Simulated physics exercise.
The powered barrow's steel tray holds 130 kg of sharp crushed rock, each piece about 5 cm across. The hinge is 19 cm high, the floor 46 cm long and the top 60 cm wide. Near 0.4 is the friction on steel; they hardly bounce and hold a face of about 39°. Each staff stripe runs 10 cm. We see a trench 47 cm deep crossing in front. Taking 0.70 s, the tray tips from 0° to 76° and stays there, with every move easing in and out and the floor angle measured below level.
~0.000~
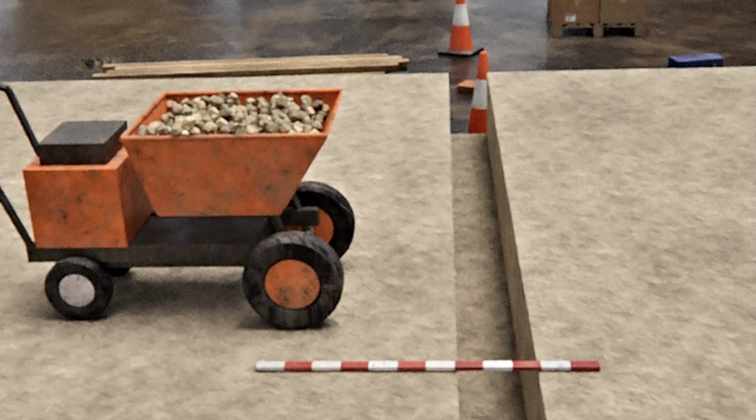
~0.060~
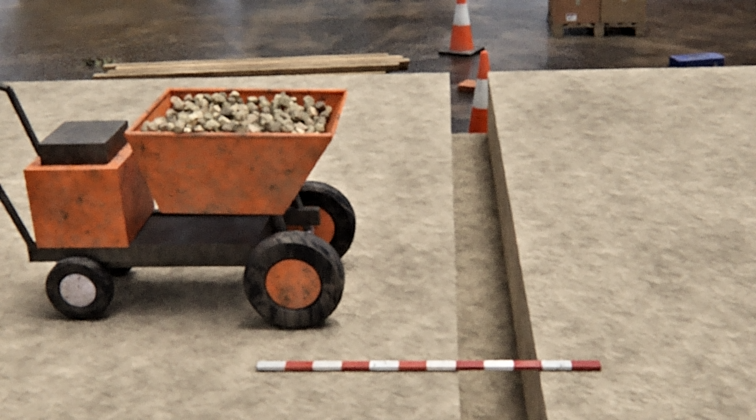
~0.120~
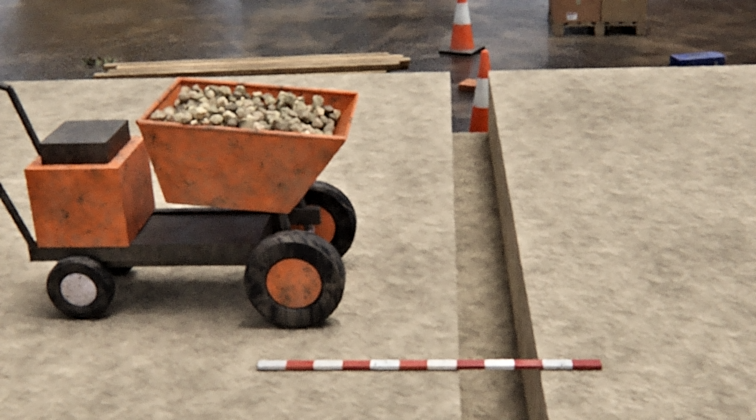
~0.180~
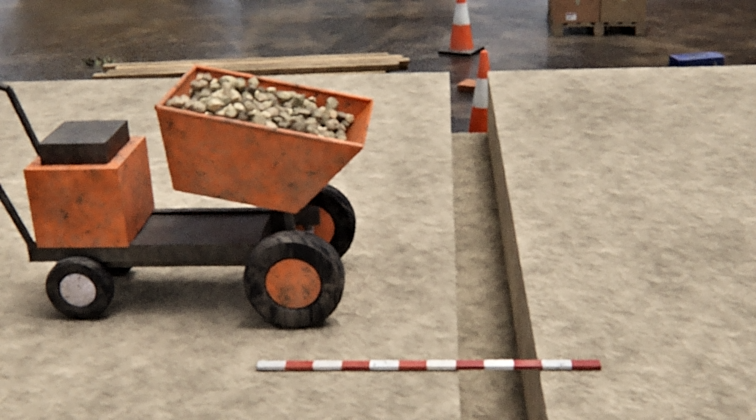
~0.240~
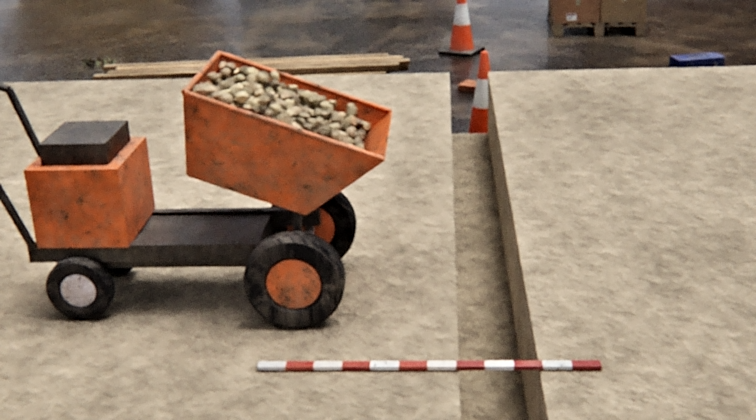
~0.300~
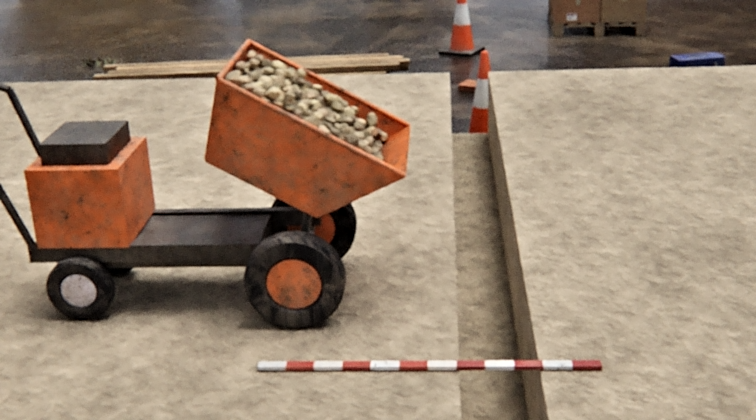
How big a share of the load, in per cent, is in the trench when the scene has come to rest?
A share of about 74 percent.
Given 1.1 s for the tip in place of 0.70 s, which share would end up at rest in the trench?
Then some 80 per cent would.
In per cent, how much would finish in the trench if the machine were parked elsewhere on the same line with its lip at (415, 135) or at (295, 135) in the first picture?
Roughly 5 in a hundred from the first, 80 in a hundred from the second.
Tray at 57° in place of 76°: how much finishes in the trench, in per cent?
The trench would hold about 25% of it.
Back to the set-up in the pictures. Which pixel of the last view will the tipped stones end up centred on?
Resting centre: About (499, 364).
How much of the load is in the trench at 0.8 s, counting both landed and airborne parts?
By that point it's something like 30 in a hundred.
After 0.5 s the floor is at 64°; 100 % in the tray; the foremost stones are at (451, 218).
After 0.8 s the floor is at 76°; 61 % in the tray, 28 % in the trench, 11 % past the trench; the foremost stones are at (573, 293).
After 1.1 s the floor is at 76°; 30 % in the tray, 50 % in the trench, 20 % past the trench; the foremost stones are at (739, 296).
After 3.1 s the floor is at 76°; 7 % in the tray, 74 % in the trench, 20 % past the trench; the foremost stones are past the picture's edge.
